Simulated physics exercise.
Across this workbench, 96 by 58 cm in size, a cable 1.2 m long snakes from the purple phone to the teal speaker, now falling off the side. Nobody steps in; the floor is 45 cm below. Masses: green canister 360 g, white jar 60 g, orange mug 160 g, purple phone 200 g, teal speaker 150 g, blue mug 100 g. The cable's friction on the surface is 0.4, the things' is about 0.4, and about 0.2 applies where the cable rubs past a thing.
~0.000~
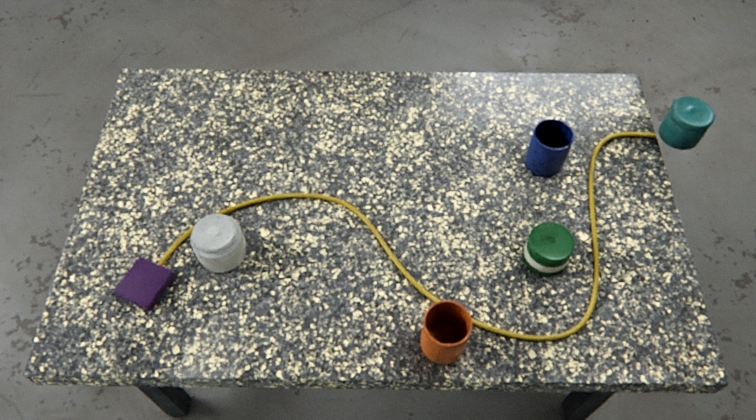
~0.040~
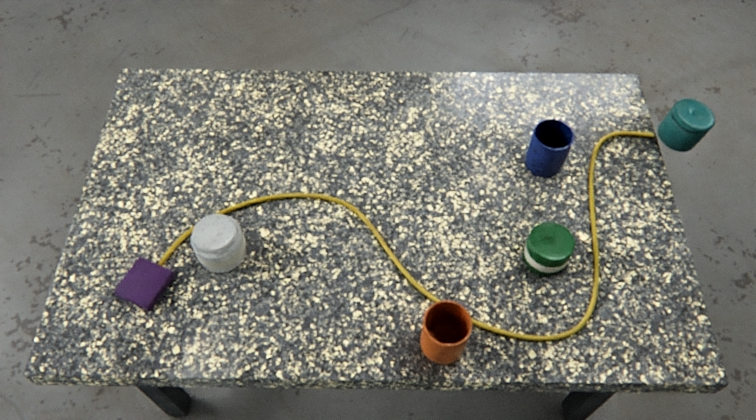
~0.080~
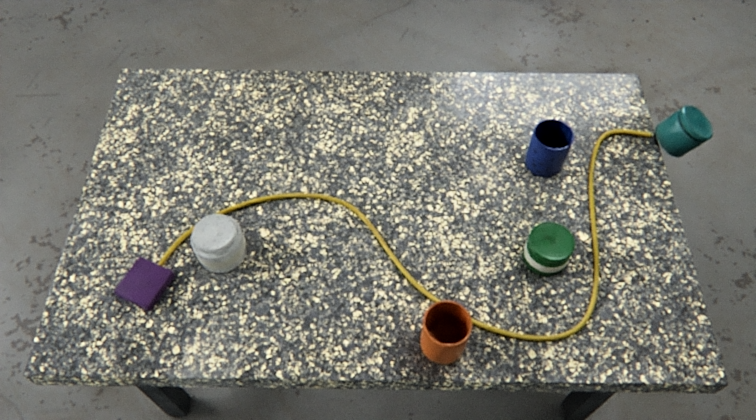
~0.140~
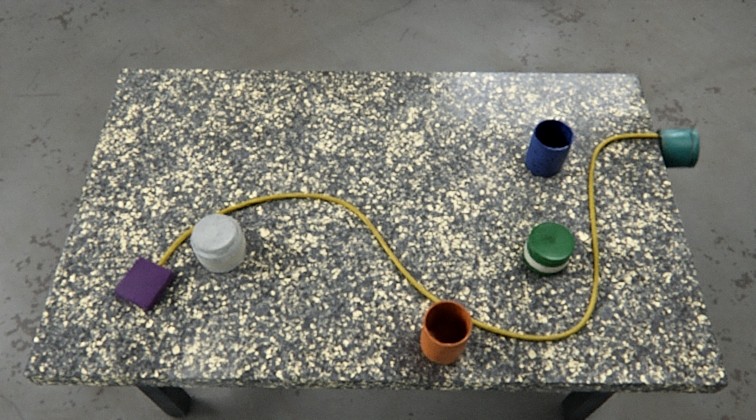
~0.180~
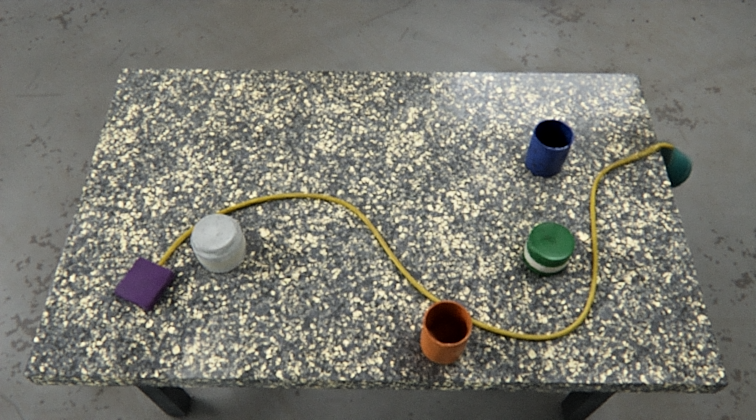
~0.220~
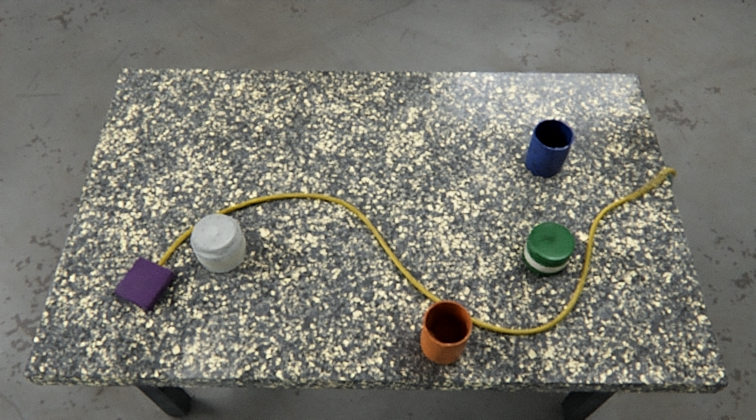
A teal speaker tips over the table's right edge and drops, dragging the yellow cable.
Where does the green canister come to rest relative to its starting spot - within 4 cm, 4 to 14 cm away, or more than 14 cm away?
It comes to rest within 4 cm of its starting spot.
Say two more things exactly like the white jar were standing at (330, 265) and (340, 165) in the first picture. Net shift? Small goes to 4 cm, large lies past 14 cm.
I'd call it a short shift for the first one and a short shift for the second one.
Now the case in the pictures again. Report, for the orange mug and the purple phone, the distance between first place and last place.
Final places, approx.: Orange mug 0 cm off, purple phone 2 cm off.
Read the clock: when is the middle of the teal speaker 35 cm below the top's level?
Time: 0.34 s.
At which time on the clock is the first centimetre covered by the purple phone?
Estimate for the purple phone: Near 0.40 seconds.
At 0.5 s, the cable's tail end at (176, 265); white jar 9 cm off its start, teal speaker over the edge, purple phone 2 cm off its start.
At 0.7 s, the cable's tail end at (176, 265); white jar 14 cm off its start, teal speaker over the edge, purple phone 2 cm off its start.
At 1.0 s, the cable's tail end at (176, 265); white jar 14 cm off its start at (227, 321), teal speaker over the edge, purple phone 2 cm off its start at (154, 276).
At 1.2 s, the cable's tail end at (176, 265); white jar 14 cm off its start, teal speaker over the edge, purple phone 2 cm off its start.
At 2.4 s, the cable's tail end at (176, 265); green canister 0 cm off its start at (552, 240), white jar 14 cm off its start at (227, 321), teal speaker over the edge, purple phone 2 cm off its start at (154, 276).
